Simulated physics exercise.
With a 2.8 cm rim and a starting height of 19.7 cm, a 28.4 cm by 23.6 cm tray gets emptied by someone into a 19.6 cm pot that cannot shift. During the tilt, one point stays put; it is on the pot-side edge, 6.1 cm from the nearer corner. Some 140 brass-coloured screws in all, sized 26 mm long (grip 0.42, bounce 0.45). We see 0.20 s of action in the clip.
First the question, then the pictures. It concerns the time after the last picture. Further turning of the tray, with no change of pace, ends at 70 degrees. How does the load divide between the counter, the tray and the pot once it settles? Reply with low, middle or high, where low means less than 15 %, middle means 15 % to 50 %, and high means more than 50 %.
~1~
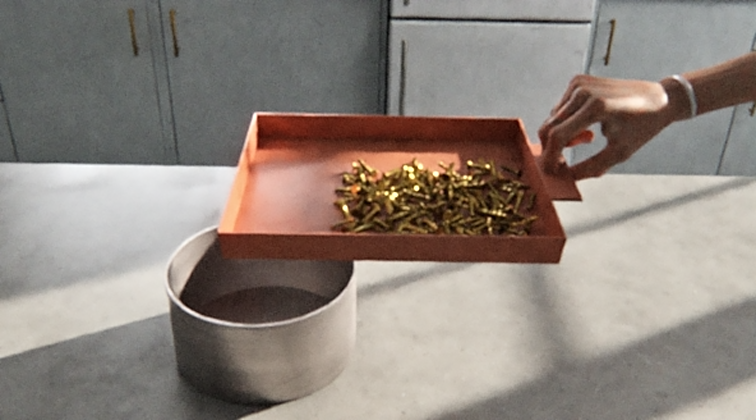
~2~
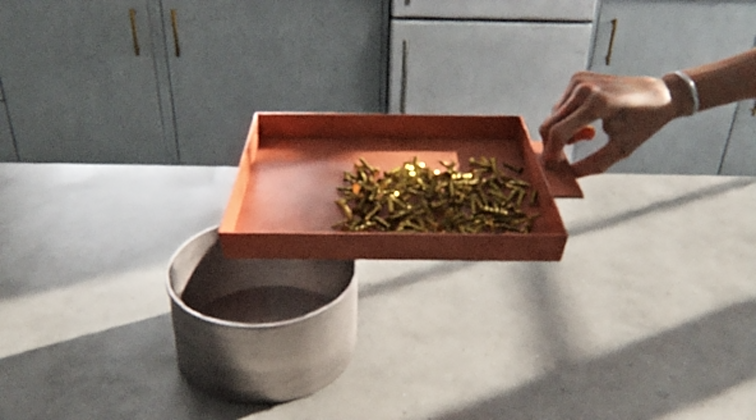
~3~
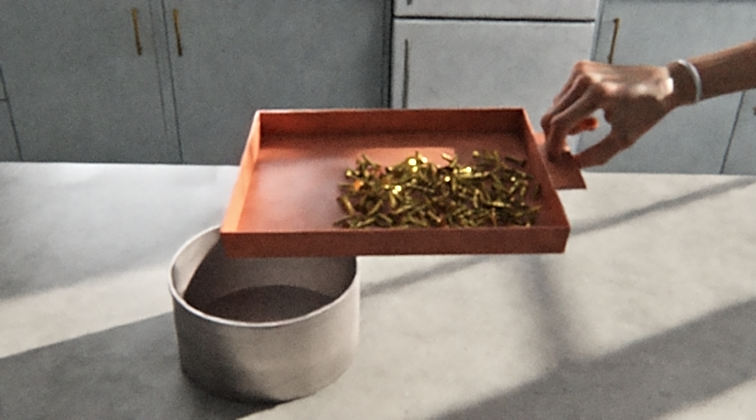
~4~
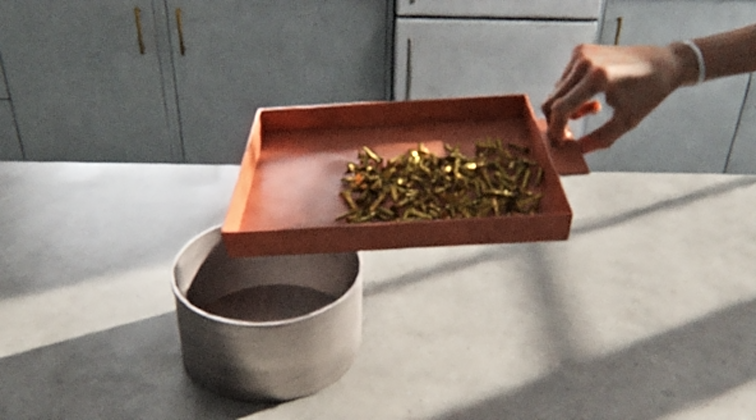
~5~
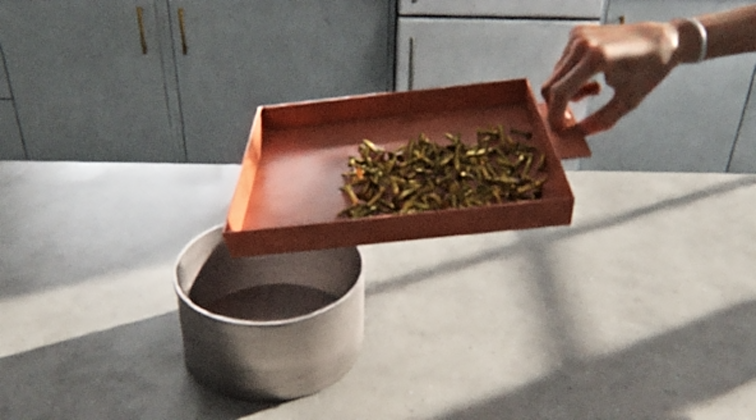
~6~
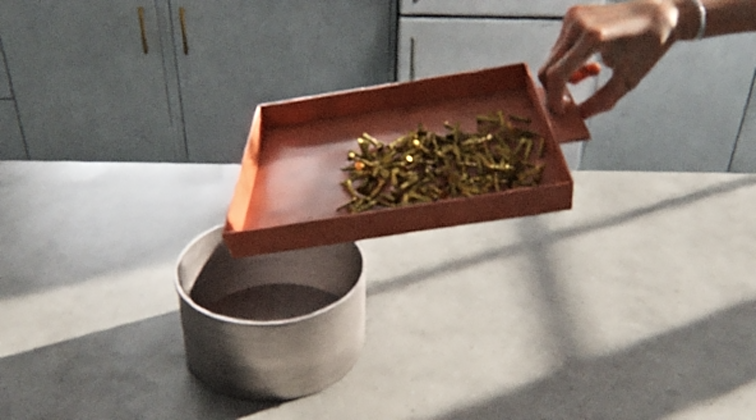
My answer: Counter - middle; tray - high; pot - low.
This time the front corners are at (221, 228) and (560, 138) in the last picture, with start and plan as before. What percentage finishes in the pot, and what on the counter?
Pot 20; counter 40.
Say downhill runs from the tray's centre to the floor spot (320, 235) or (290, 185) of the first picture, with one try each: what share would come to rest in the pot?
0 and 25 %.
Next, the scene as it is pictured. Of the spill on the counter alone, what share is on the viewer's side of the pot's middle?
Share: Some 100 %.
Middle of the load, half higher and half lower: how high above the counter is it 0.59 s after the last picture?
Roughly 22 centimetres, more or less.
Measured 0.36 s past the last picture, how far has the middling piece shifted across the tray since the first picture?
Around 5 centimetres.
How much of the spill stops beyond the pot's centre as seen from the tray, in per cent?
I'd put it at close to 90 per cent.
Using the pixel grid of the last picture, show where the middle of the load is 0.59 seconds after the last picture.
The middle of the load should be at about (234, 200) by then.
Then, 0.36 s after the last picture, tilt 40 degrees; the tray holds 100 %, the pot 0 %.
Then, 0.59 s after the last picture, tilt 59 degrees; the tray holds 95 %, the pot 0 %.
Then, 0.94 s after the last picture, tilt 70 degrees; the tray holds 75 %, the pot 5 %.
In the end, counter 30 %, tray 65 %, pot 5 %.
